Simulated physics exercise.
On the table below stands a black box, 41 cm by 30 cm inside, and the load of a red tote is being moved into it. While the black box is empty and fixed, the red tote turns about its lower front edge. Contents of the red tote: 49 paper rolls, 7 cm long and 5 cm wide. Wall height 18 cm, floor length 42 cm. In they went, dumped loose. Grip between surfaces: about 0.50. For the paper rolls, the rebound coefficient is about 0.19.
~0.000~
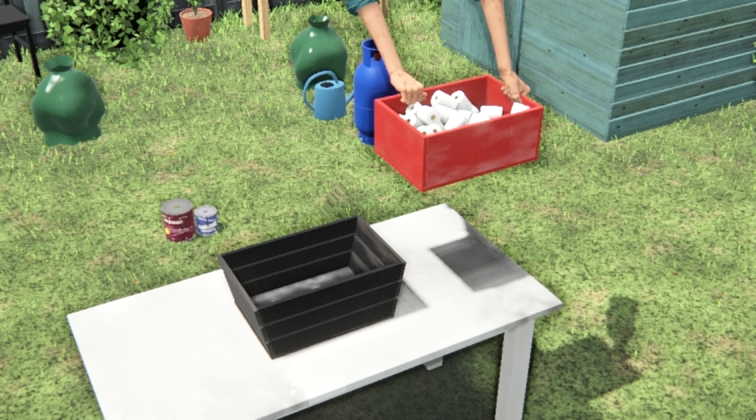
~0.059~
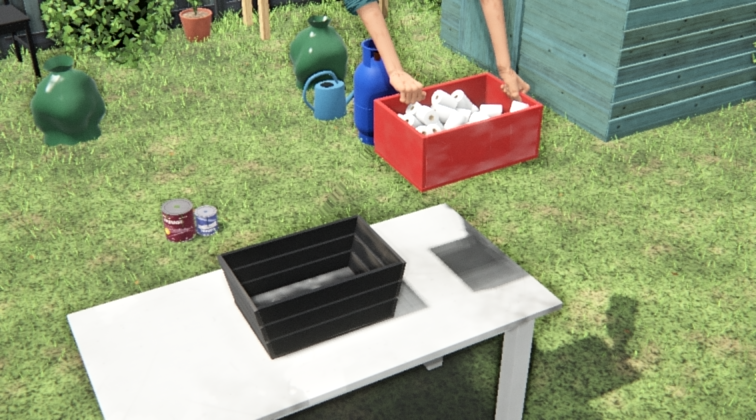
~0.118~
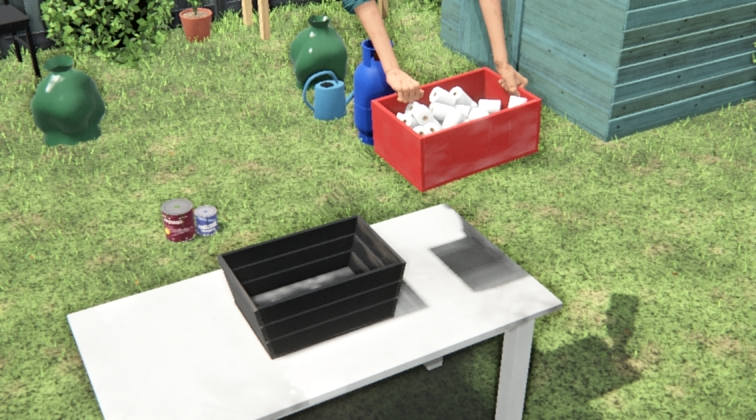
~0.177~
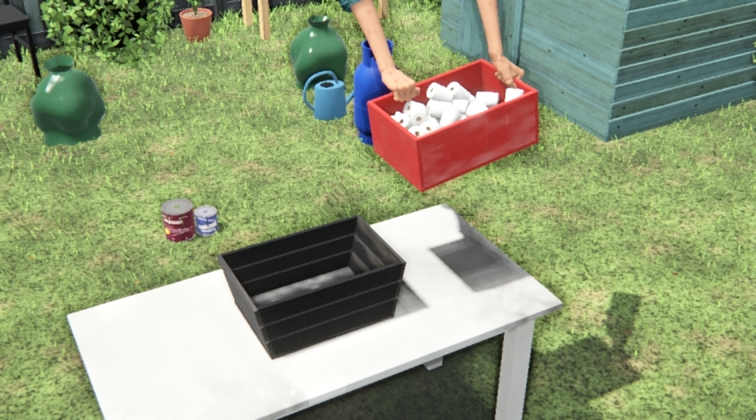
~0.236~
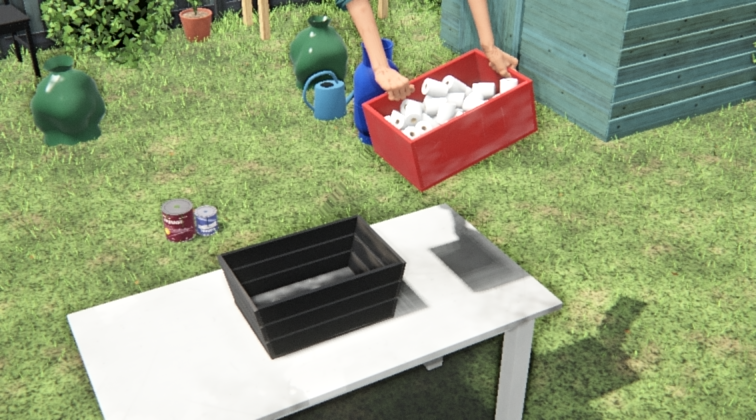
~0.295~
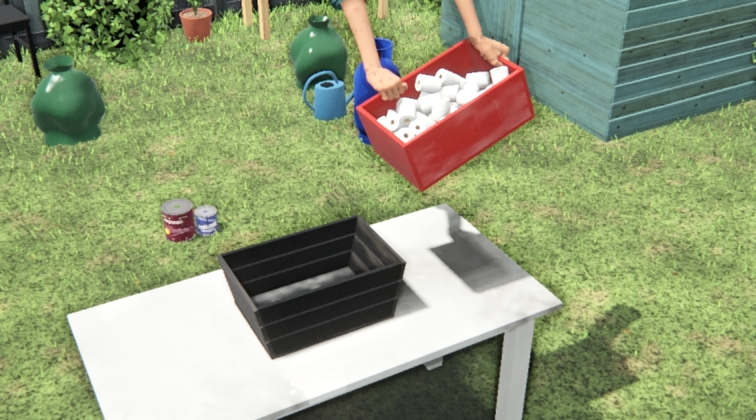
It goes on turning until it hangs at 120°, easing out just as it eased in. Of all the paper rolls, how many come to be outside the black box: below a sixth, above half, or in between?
Most likely a share under one sixth ends up outside.
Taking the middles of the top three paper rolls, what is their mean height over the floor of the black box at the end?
Some 12 cm.
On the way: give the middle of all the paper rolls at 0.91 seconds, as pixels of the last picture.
Near (341, 166) in pixels.
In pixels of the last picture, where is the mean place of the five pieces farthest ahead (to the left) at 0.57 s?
Centre: About (372, 142) px.
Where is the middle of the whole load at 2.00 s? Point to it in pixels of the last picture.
The middle lies close to (299, 297).
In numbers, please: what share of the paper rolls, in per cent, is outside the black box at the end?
Close to 0 in a hundred of them.
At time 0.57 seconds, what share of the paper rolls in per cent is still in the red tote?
Some 100 per cent.
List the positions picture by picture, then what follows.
In the first frame (places track the rim corner closest to us here), red tote (427, 136); black box (257, 309); tipped 0°; all still inside.
Red tote (426, 136); tipped 1°, in the second frame.
Red tote (423, 137); tipped 4°, in the third frame.
Red tote (419, 138); tipped 8°, in the fourth frame.
Red tote (413, 140); tipped 14°, in the fifth frame.
Red tote (406, 143); black box (257, 309); tipped 21°; all still inside, in the sixth frame.
After 0.57 s, tilt 63°; 49 still in the red tote.
After 0.91 s, tilt 110°; 35 still in the red tote, 2 in the black box and 12 in the air.
After 1.39 s, tilt 120°; 44 in the black box, 1 outside the black box and 4 in the air.
When it is over (at 2.00 s), 48 in the black box and 1 outside the black box. Asked share, 1 of 49, 2 per cent.
